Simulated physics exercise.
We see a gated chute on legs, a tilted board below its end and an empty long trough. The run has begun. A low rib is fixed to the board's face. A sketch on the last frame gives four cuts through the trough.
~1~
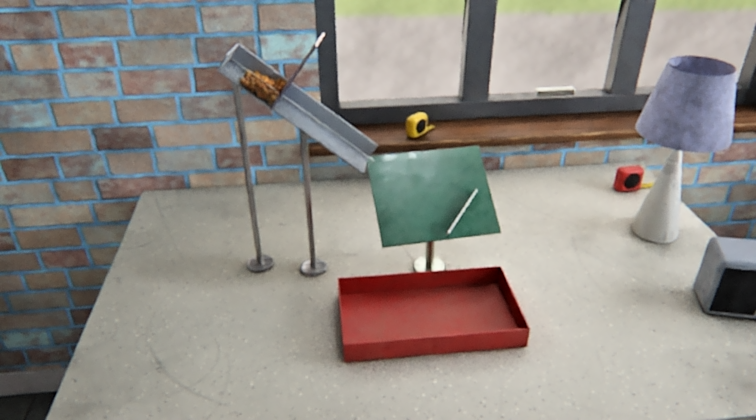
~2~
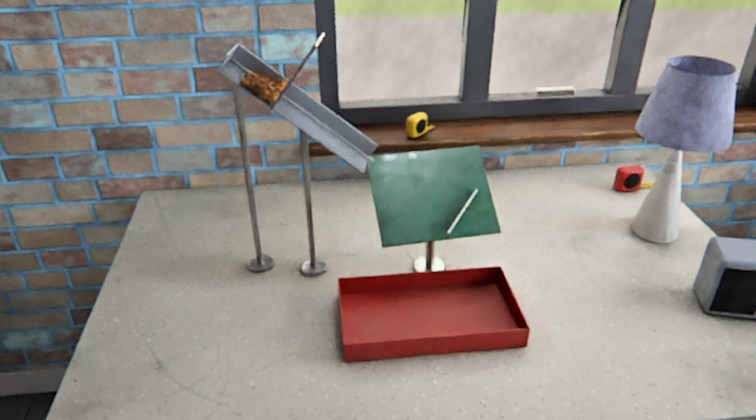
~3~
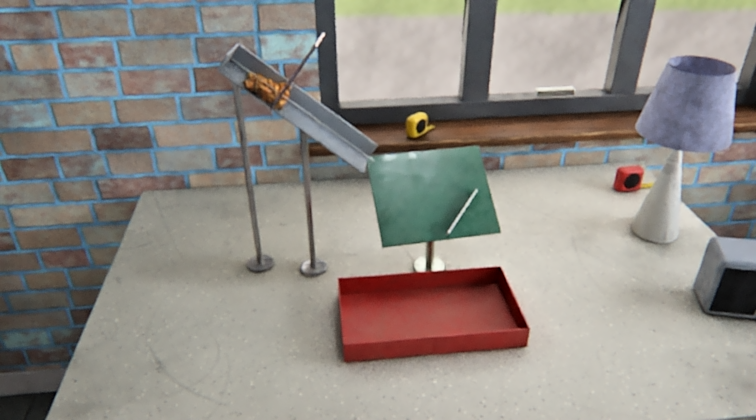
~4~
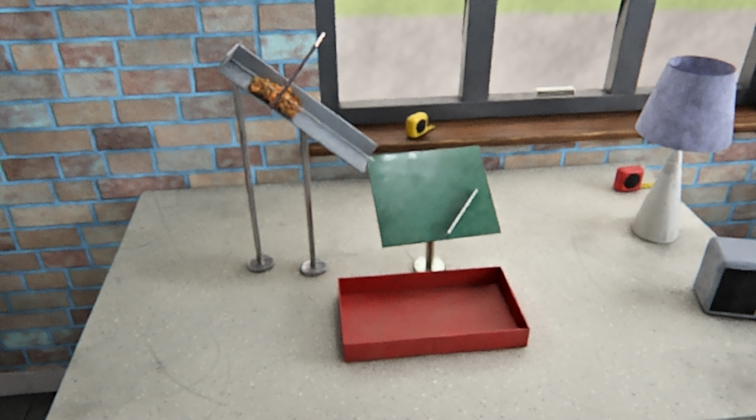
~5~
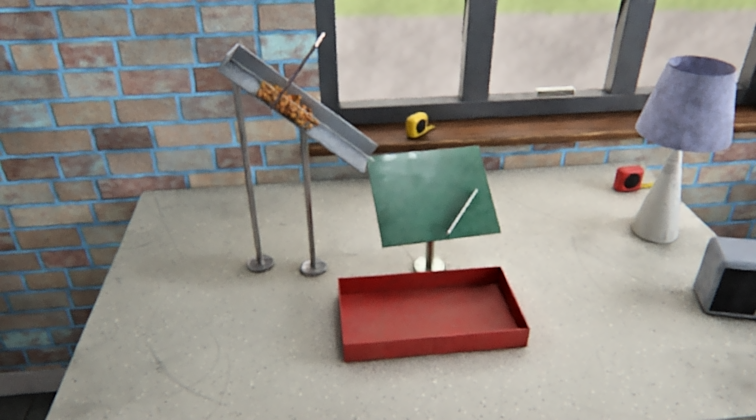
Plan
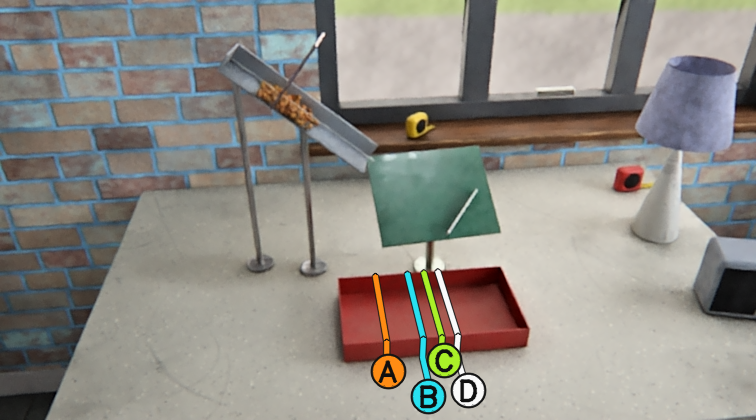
On a pale worktop beside a brick wall and window, a grey chute on legs slopes toward a tilted green board above an empty red trough. A clump of brown, roasted-looking pieces slides a short way down the chute to the right, gradually spreading out, while everything else stays still.
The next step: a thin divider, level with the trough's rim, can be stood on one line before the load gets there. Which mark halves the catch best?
Use line D.
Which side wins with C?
More lands on the right.
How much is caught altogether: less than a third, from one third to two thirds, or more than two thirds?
It is more than two thirds.
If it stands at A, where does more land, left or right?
More lands on the right.
On the marked copy, line A crosses the front rim at (386, 341); line B crosses the front rim at (423, 337); line C crosses the front rim at (441, 336); line D crosses the front rim at (457, 335).
For line A, of what is caught, none at all on the left of the divider, the whole lot on the right.
For line B, of what is caught, a small share on the left of the divider, all but a few on the right.
For line C, of what is caught, a small share on the left of the divider, all but a few on the right.
For line D, of what is caught, close to half on the left of the divider, close to half on the right.
